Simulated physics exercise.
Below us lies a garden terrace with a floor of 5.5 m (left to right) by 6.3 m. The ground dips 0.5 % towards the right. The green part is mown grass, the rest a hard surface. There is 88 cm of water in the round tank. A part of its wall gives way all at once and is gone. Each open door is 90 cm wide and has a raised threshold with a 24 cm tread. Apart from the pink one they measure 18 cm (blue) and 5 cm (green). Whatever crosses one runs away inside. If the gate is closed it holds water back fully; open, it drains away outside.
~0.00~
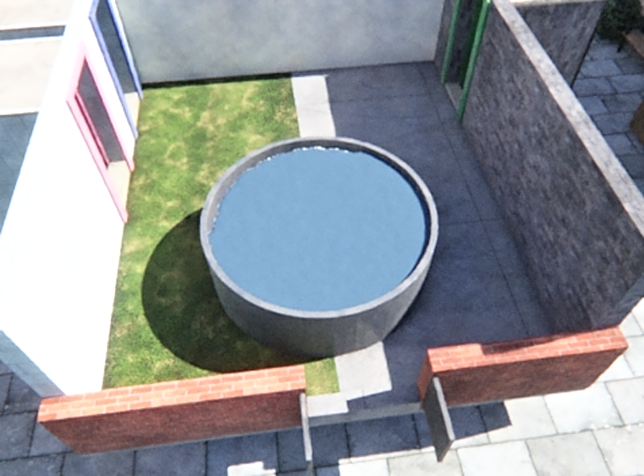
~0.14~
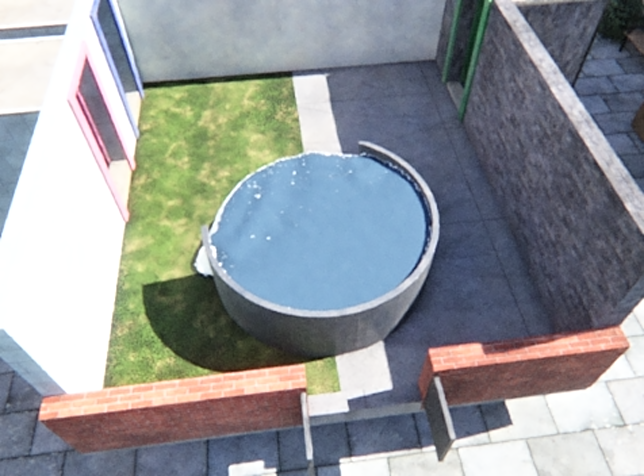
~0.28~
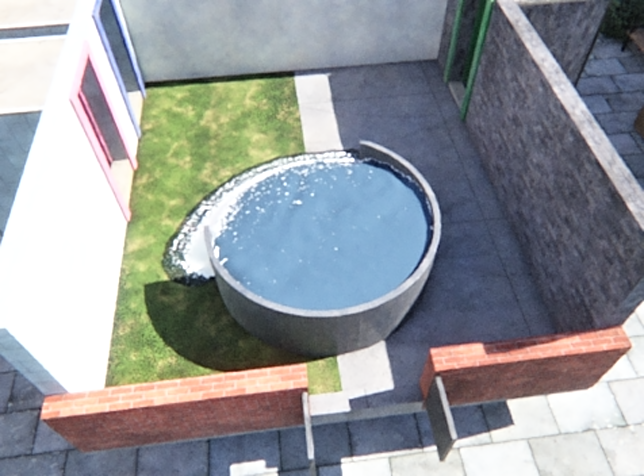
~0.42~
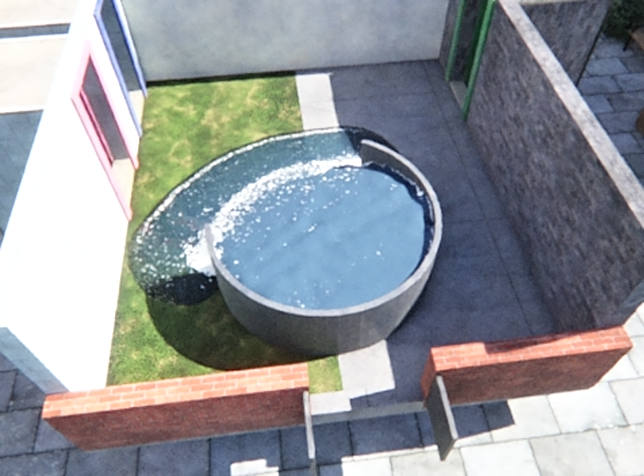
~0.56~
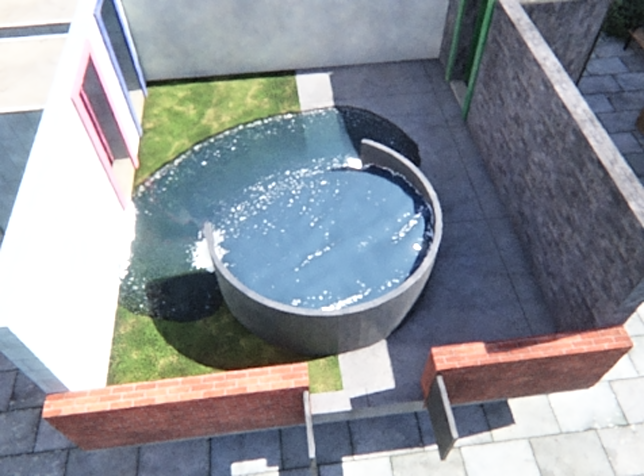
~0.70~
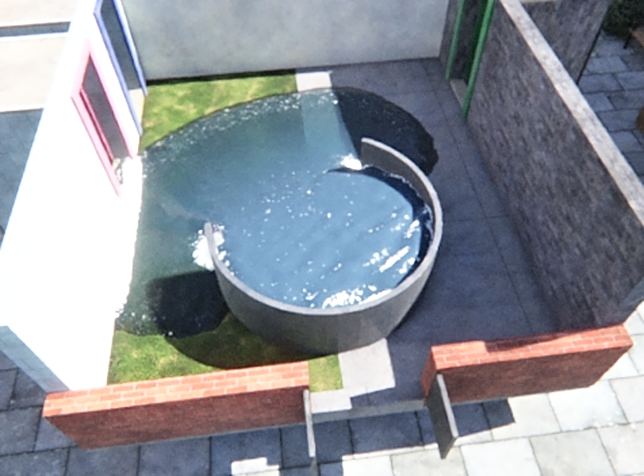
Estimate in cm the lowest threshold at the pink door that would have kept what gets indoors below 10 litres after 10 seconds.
Close to 33 cm is just enough.
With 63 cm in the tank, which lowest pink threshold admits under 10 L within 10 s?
Then roughly 22 cm.
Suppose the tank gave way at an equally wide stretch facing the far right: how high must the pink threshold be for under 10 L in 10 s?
Then roughly 15 cm.
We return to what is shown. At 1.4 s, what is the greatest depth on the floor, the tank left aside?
Roughly 38 cm.
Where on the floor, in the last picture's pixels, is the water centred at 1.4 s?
Near (278, 202).
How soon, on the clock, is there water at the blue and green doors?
Blue 1.0 s, green 1.2 s.
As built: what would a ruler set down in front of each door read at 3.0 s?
Depths in cm: Blue 42, pink 24, green 15.
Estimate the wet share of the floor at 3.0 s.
Near 75 per cent is wet.
After 1.4 s water covers 65 % of the floor, deepest (38 cm) near (135, 169); 36 cm at the pink door, 19 litres in over its 25 cm threshold.
After 3.0 s water covers 75 % of the floor, deepest (42 cm) near (142, 117); 24 cm at the pink door, 61 litres in over its 25 cm threshold.
After 10.0 s water covers 100 % of the floor, deepest (19 cm) near (477, 372); 8 cm at the pink door, 64 litres in over its 25 cm threshold.
At the pink door as built, the water arrived by 0.7 s and peaked near 36 cm at 1.6 s.
With a threshold of 28.5 cm, 36 litres would have come in within the 10 s; with 38.5 cm, 0 litres. So under 10 litres takes about 33 cm.
